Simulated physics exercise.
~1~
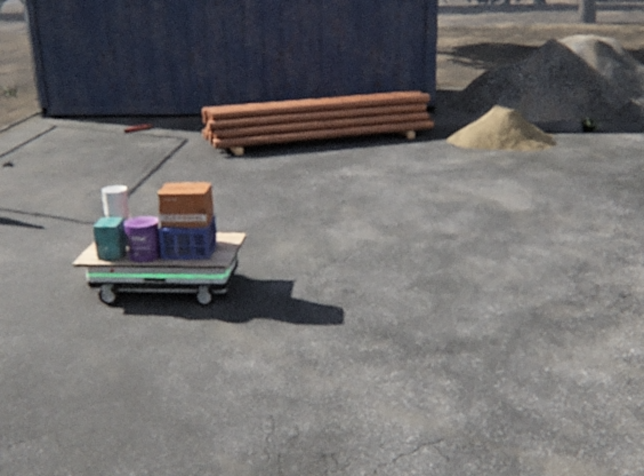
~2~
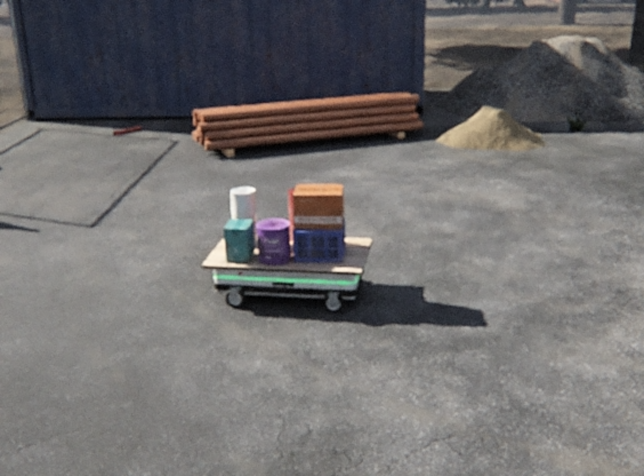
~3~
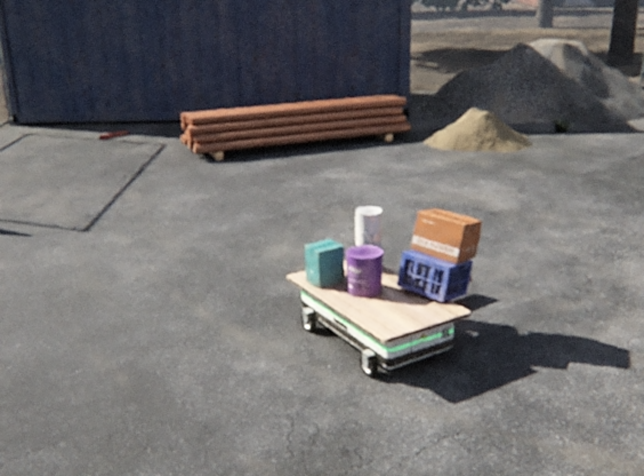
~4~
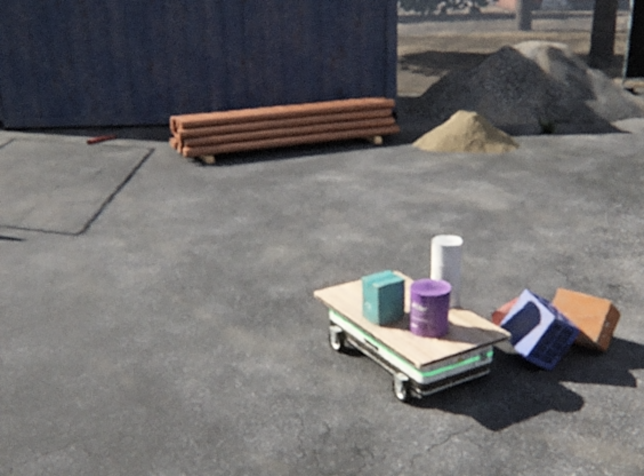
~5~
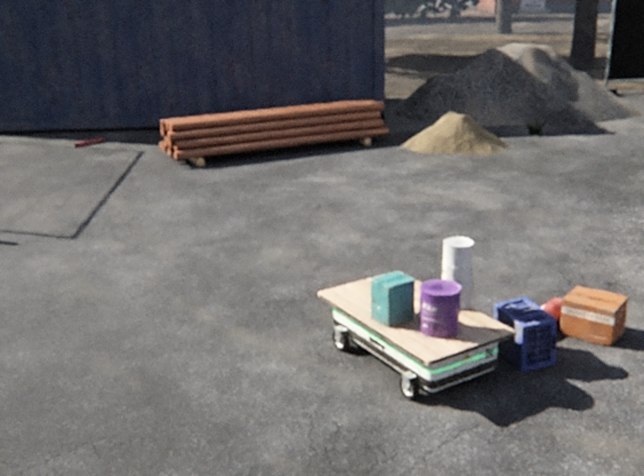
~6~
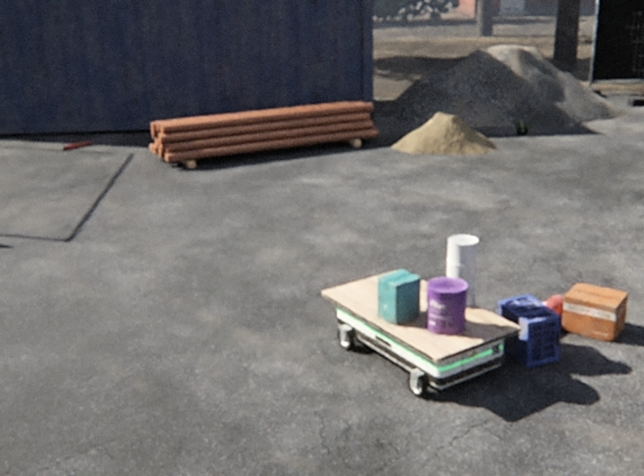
To begin with, a low wheeled cart carrying boxes, a crate and several containers rolls to the right across grey pavement, in front of a dark blue wall and a stack of pipes. It then swings toward the viewer, and the orange box and blue crate tilt at its far edge. As the turn continues, both tumble off onto the ground, and the red canister goes over with them. The cart comes to a halt with the turquoise box, purple pail and white canister still upright on its deck, while the fallen things lie beside it.
